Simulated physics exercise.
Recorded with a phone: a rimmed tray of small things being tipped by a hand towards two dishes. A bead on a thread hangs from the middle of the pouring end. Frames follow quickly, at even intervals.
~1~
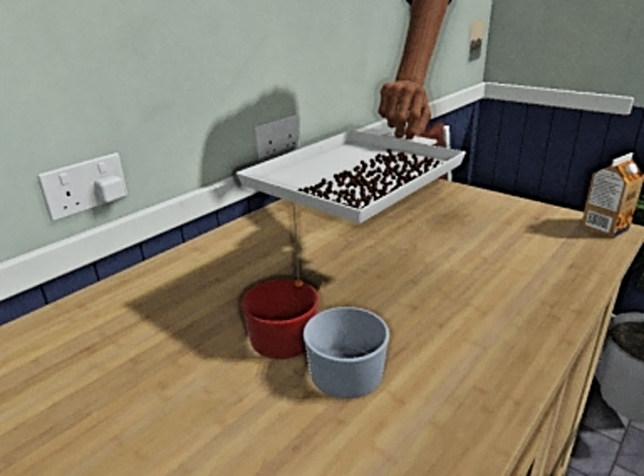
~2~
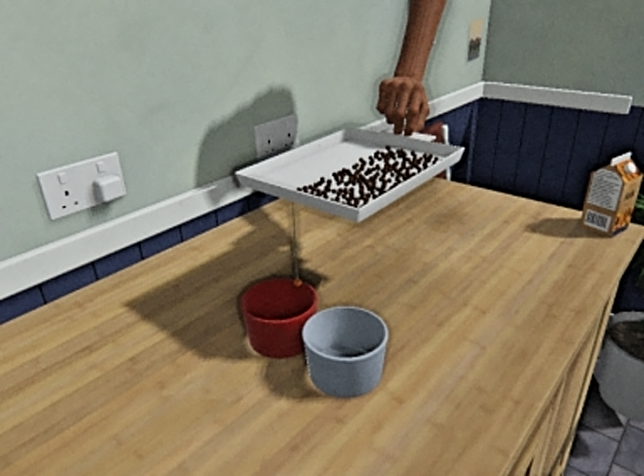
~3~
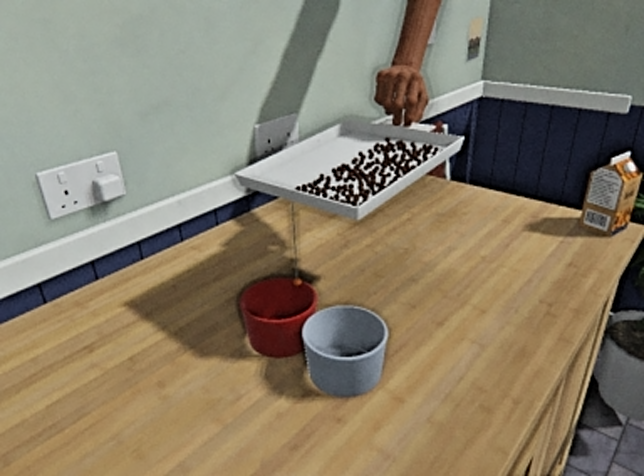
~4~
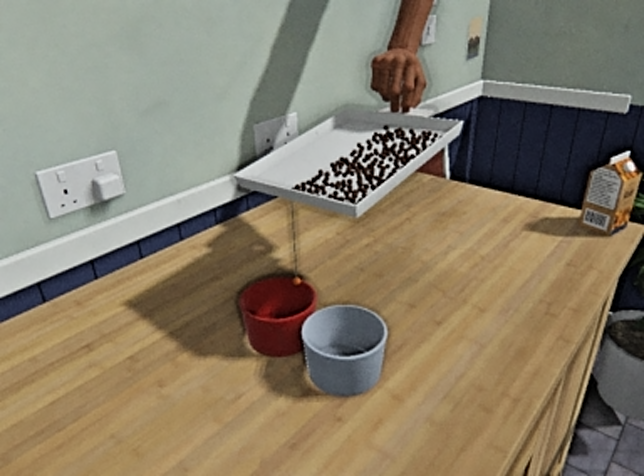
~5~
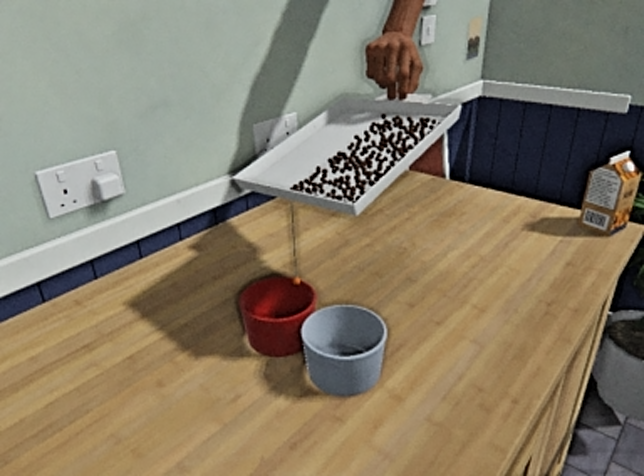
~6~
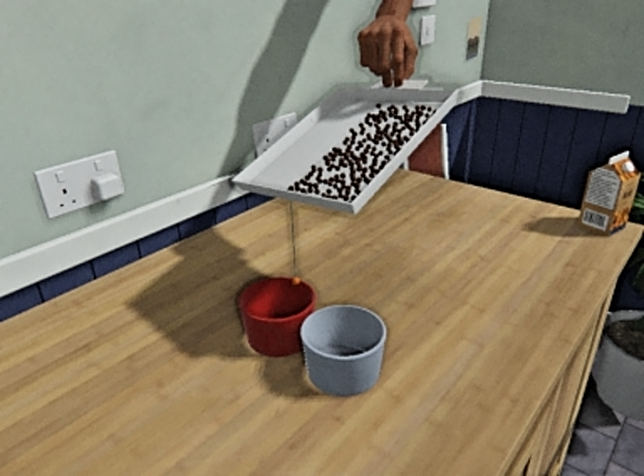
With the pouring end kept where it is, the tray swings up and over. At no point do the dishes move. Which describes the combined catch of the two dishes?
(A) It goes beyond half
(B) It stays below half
It stays below half (B).
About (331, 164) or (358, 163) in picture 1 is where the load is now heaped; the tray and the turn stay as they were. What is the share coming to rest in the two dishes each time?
Close to 20 and close to 30 per cent.
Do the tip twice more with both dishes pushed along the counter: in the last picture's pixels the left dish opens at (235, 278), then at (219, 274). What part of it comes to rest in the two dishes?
That makes 90 per cent, followed by 80 per cent.
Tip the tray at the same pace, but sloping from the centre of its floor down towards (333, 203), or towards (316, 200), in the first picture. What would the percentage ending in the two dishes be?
The share is 90 per cent in the first and 80 per cent in the second.
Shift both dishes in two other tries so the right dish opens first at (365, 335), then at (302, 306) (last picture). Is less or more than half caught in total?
First try: A minority; second try: A majority.
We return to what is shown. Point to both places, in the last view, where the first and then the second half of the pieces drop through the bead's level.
First half (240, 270); second half (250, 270).
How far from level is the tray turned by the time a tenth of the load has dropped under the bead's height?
It sits at roughly 70°.
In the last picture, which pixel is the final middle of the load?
Last view, centre at rest - approx. (238, 317).
Shortly afterwards, tray tipped steeply; the bulk on the tray; only a few outside both; a little in the air.
Next, tray tipped past a quarter turn; a little on the tray; only a few in the right dish; a little in the left dish; near a third outside both; near a third in the air.
Some moments later, tray tipped past a quarter turn; only a few in the right dish; near a third in the left dish; near two thirds outside both.
In the end, tray tipped past a quarter turn; only a few in the right dish; near a third in the left dish; near two thirds outside both.
